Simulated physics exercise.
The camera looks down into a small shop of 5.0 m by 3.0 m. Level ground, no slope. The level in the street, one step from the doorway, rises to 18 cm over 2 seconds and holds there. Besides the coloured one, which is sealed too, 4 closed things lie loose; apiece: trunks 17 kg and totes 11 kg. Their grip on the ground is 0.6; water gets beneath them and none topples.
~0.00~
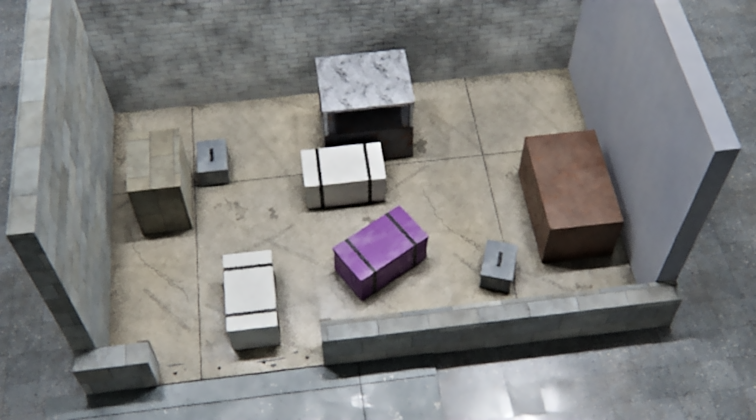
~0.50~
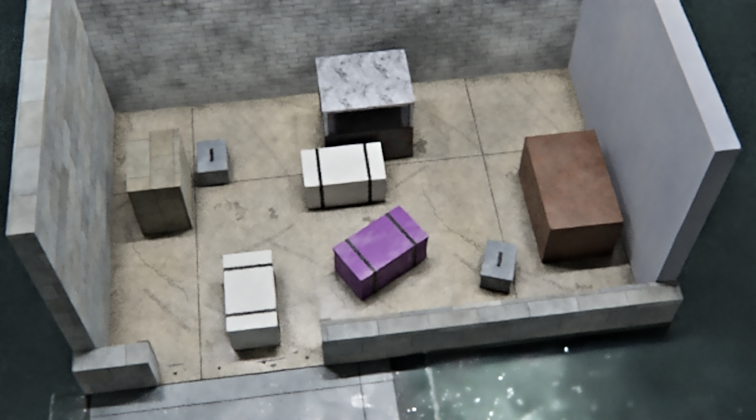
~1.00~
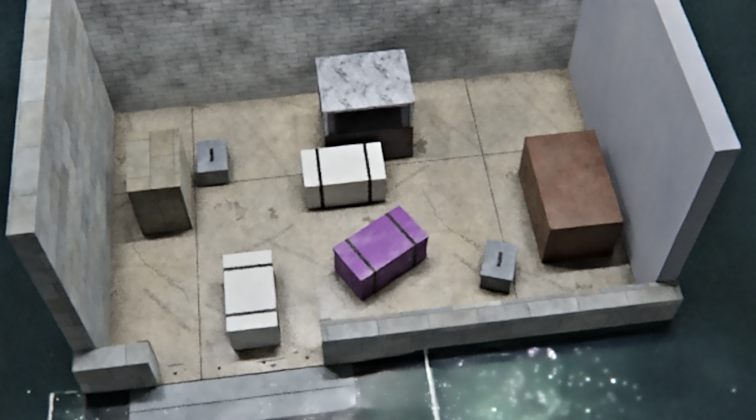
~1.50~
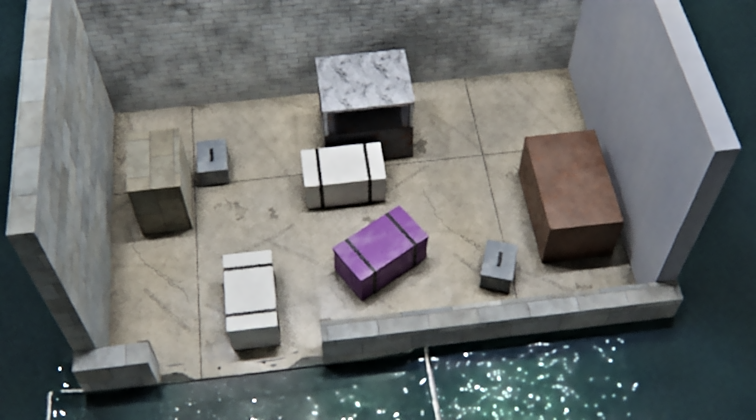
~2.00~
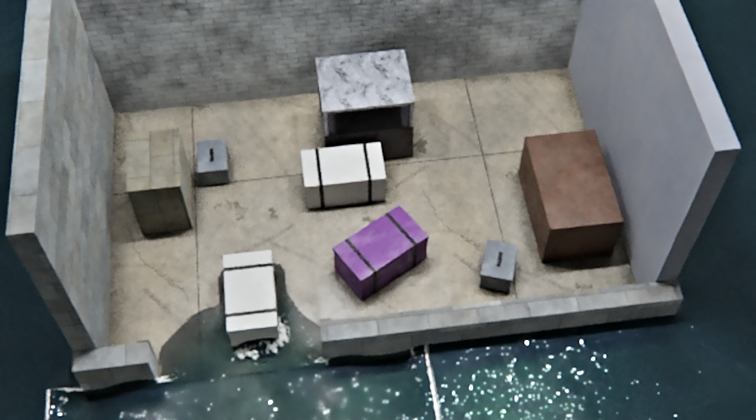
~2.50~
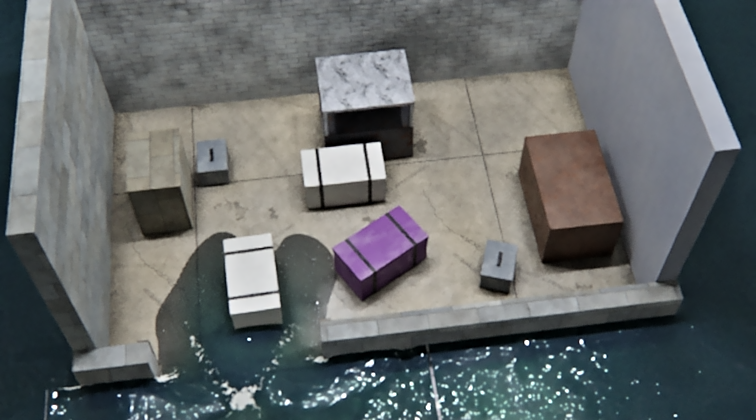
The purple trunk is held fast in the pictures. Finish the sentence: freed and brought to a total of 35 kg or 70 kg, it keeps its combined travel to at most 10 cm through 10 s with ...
It does so with the lower total already.
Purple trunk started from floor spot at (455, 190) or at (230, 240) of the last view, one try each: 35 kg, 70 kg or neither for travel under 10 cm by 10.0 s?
In turn: Either load holds; it takes the larger.
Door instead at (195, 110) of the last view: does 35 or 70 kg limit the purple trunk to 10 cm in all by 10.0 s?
The answer is that only the greater mass suffices.
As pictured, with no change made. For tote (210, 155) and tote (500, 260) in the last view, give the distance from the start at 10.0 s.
First 50 cm, then 0 cm.
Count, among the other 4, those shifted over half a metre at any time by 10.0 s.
All told, that gives 3.
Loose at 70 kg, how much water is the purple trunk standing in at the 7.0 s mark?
Depth: Approx. 3 cm.
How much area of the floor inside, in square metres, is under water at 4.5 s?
Around 8.0 m2 of it.
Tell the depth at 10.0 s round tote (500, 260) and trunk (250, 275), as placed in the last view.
Roughly 6 and 16 cm.
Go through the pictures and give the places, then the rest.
The first frame shows the purple trunk at (381, 242) rests on the ground; 0.0 m2 under water; 0 of 5 have shifted.
The second frame shows the purple trunk at (381, 242) rests on the ground; water covers 0.0 m2; 0 of 5 have shifted.
The third frame shows the purple trunk at (381, 242), on the bottom; water covers 0.0 m2; 0 of 5 have shifted.
The fourth frame shows the purple trunk at (381, 242), on the bottom; 0.0 m2 under water; 0 of 5 have shifted.
The fifth frame shows the purple trunk at (381, 242) rests on the ground; 0.5 m2 under water; 0 of 5 have shifted.
The sixth frame shows the purple trunk at (381, 242), on the bottom; water covers 1.6 m2; 1 of 5 have shifted.
After 3.5 s the purple trunk would be 0 cm from its start with 35 kg and 0 cm from its start with 70 kg; 2 cm of water round it then.
After 4.5 s the purple trunk would be 0 cm from its start with 35 kg and 0 cm from its start with 70 kg; 2 cm of water round it then.
After 7.0 s the purple trunk would be 0 cm from its start with 35 kg and 0 cm from its start with 70 kg; 3 cm of water round it then.
After 10.0 s the purple trunk would be 0 cm from its start with 35 kg and 0 cm from its start with 70 kg; 5 cm of water round it then.
